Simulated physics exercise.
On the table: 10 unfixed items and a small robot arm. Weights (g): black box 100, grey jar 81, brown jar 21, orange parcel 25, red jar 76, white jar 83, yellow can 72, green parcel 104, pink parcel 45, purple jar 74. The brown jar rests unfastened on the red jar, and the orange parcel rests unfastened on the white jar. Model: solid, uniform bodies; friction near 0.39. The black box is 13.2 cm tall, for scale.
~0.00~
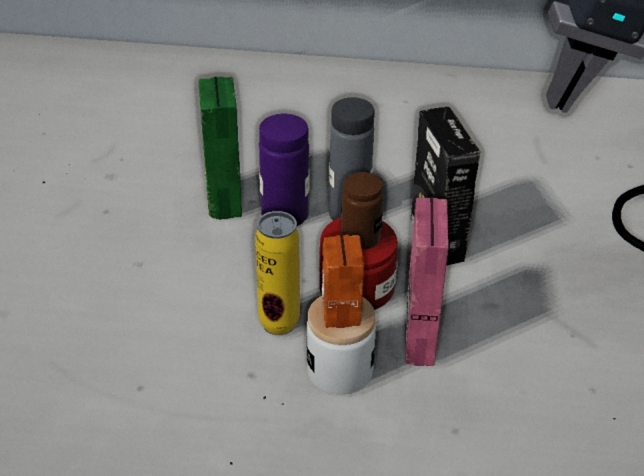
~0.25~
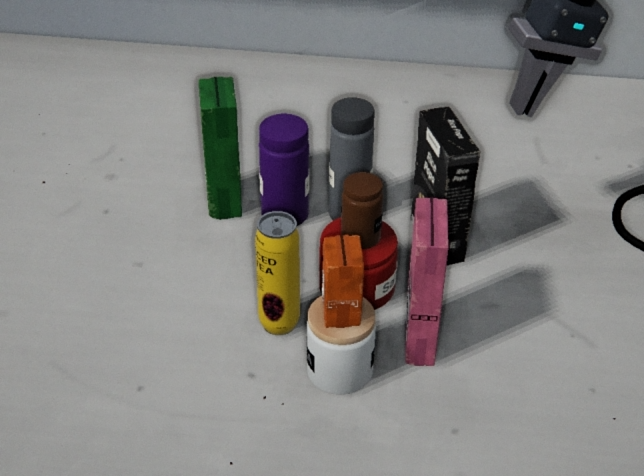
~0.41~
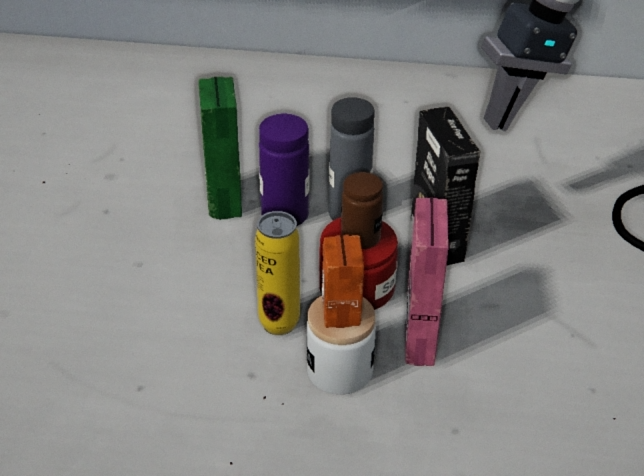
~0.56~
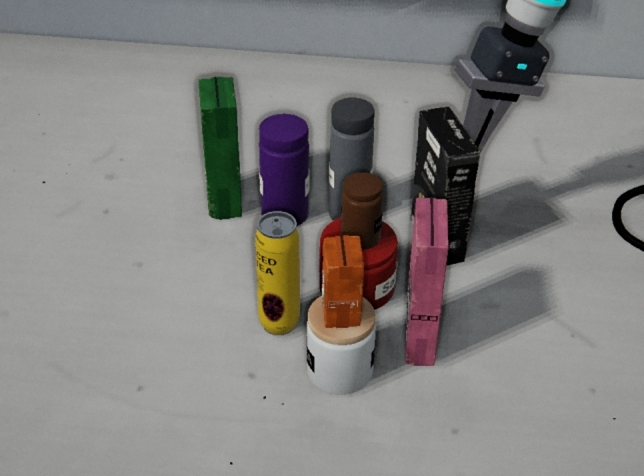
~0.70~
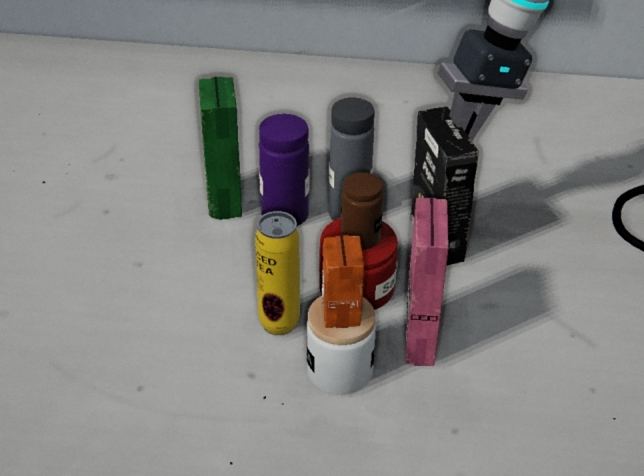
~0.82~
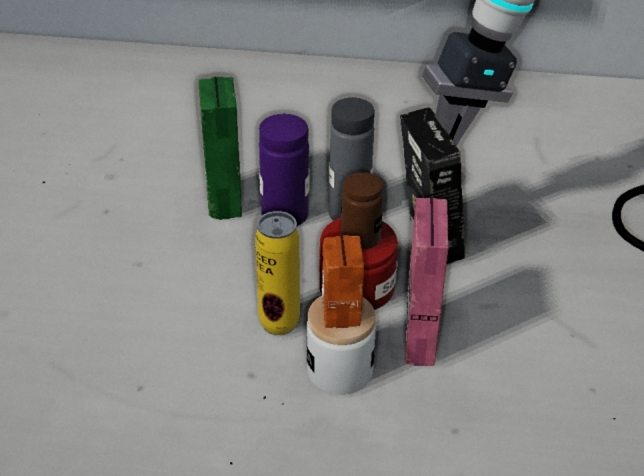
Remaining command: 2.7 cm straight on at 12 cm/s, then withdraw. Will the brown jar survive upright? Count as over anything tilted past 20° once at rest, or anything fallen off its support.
The brown jar: Fallen.
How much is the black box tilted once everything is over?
It settles near 50° away from upright.
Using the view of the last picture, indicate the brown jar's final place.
Close to (210, 272).
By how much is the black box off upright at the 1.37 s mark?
Tilt: Around 50°.
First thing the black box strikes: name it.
The first contact is with the brown jar.
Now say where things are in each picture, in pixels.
In the first frame, has the fingertips at (567, 71); black box (443, 188) standing straight; brown jar (362, 211).
In the second frame, has the fingertips at (529, 80); black box (443, 188) standing straight; grey jar (351, 163), orange parcel (342, 282).
In the third frame, has the fingertips at (503, 95); black box (443, 188) standing straight; red jar (358, 263), white jar (341, 343).
In the fourth frame, has the fingertips at (477, 117); black box (443, 188) standing straight; yellow can (278, 276), green parcel (221, 150).
In the fifth frame, has the fingertips at (460, 120); black box (442, 188) standing straight; pink parcel (426, 284), purple jar (284, 172).
In the sixth frame, has the fingertips at (445, 123); black box (433, 189) 8° off upright; brown jar (362, 211).
Around 1.07 s, brown jar and black box touch at 1.05 s; off upright black box 28°.
Around 1.37 s, red jar and black box touch at 1.17 s; brown jar and yellow can touch at 1.25 s; off upright brown jar 132°, black box 54°.
Around 1.82 s, off upright brown jar 90°, black box 51°.
At rest, past 20° or fallen, black box and brown jar. Standing, pink parcel, white jar, grey jar, red jar, purple jar, yellow can, green parcel and orange parcel.
